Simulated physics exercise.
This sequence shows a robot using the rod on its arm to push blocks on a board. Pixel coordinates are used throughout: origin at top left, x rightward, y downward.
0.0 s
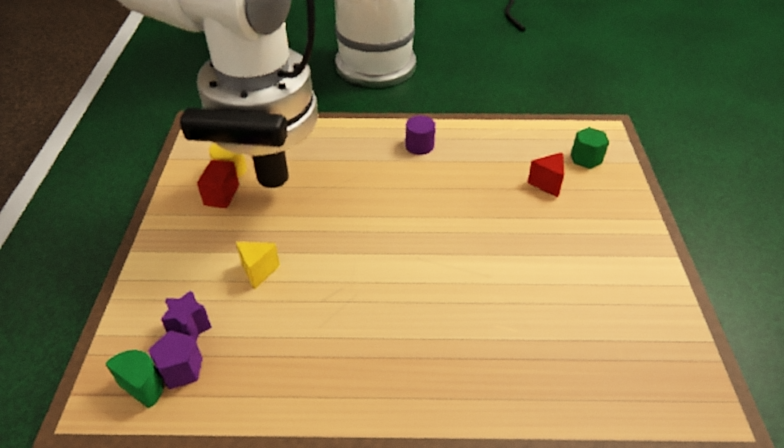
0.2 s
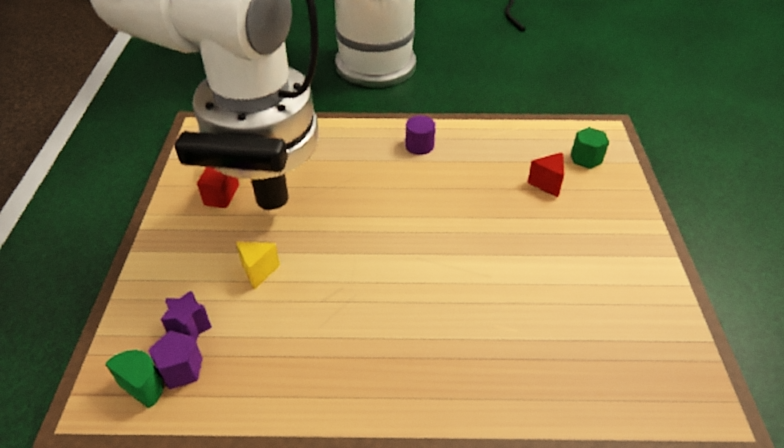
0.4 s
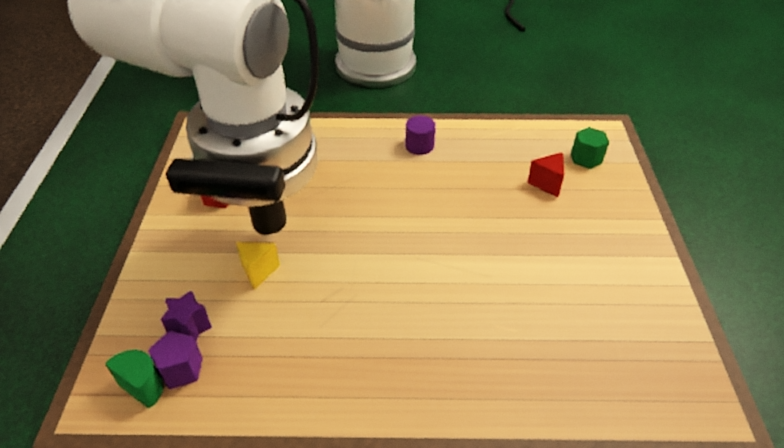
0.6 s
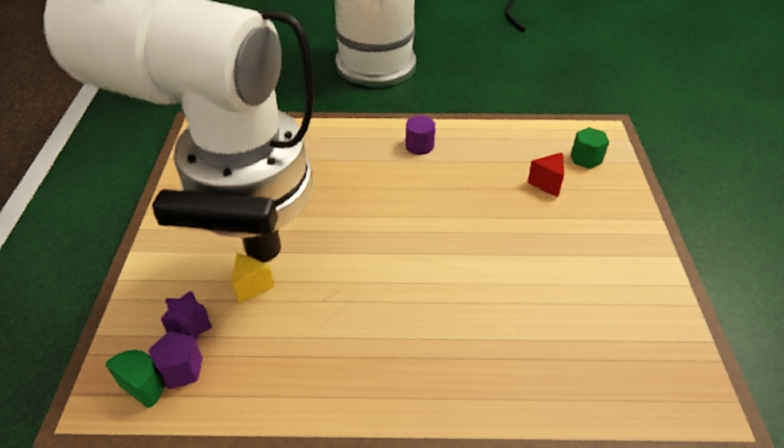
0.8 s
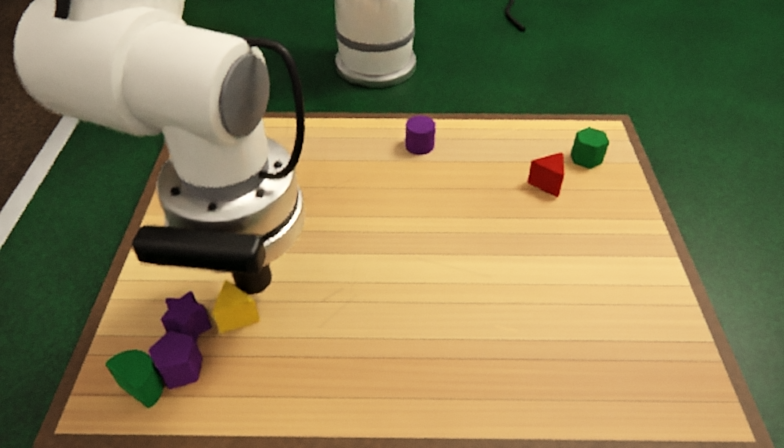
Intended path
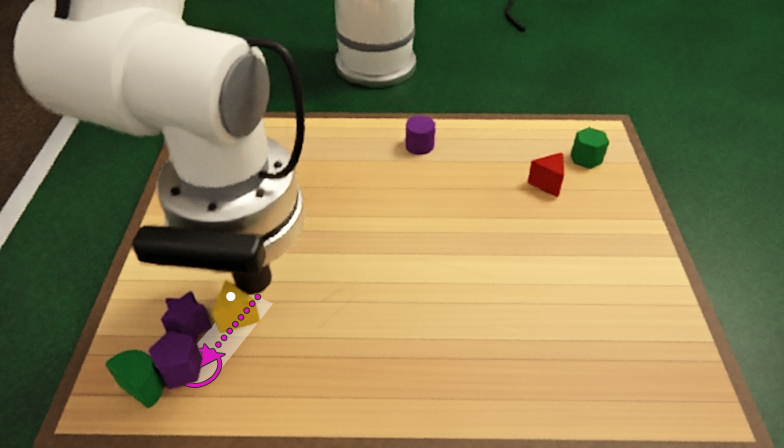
To begin with, a robot arm holds its rod near the upper left of a wooden board scattered with colored blocks. The rod moves down toward the yellow triangular block without pushing anything, then nudges that block down and slightly left, closer to the purple star.
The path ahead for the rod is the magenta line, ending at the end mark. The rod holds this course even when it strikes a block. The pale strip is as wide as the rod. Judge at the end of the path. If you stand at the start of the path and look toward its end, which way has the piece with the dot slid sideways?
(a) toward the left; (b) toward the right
a: Toward the left.
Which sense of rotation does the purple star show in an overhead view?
The purple star rotates clockwise.
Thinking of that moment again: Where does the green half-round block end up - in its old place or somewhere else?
At the end of the path, the green half-round block has moved off its old spot.
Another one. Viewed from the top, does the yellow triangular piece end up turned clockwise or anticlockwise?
Twists anticlockwise.
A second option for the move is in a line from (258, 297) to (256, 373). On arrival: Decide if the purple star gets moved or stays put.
It keeps its position.
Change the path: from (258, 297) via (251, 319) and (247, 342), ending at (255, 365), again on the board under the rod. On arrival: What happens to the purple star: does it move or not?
If the rod follows that path, the purple star stays in its place.
The drawn path runs straight from (258, 297) to (199, 367); the dot is on the yellow triangular piece.
On the path given first. Halfway along, rod (225, 316); green half-round block (124, 368); purple five-sided block (167, 361), turned 30° clockwise; purple star (172, 312), turned 40° clockwise; yellow triangular piece (204, 335), turned 25° anticlockwise.
At the end, rod (193, 353); green half-round block (119, 371), turned 20° clockwise; purple five-sided block (155, 390), turned 90° clockwise; purple star (171, 313), turned 45° clockwise; yellow triangular piece (197, 375), turned 55° anticlockwise.
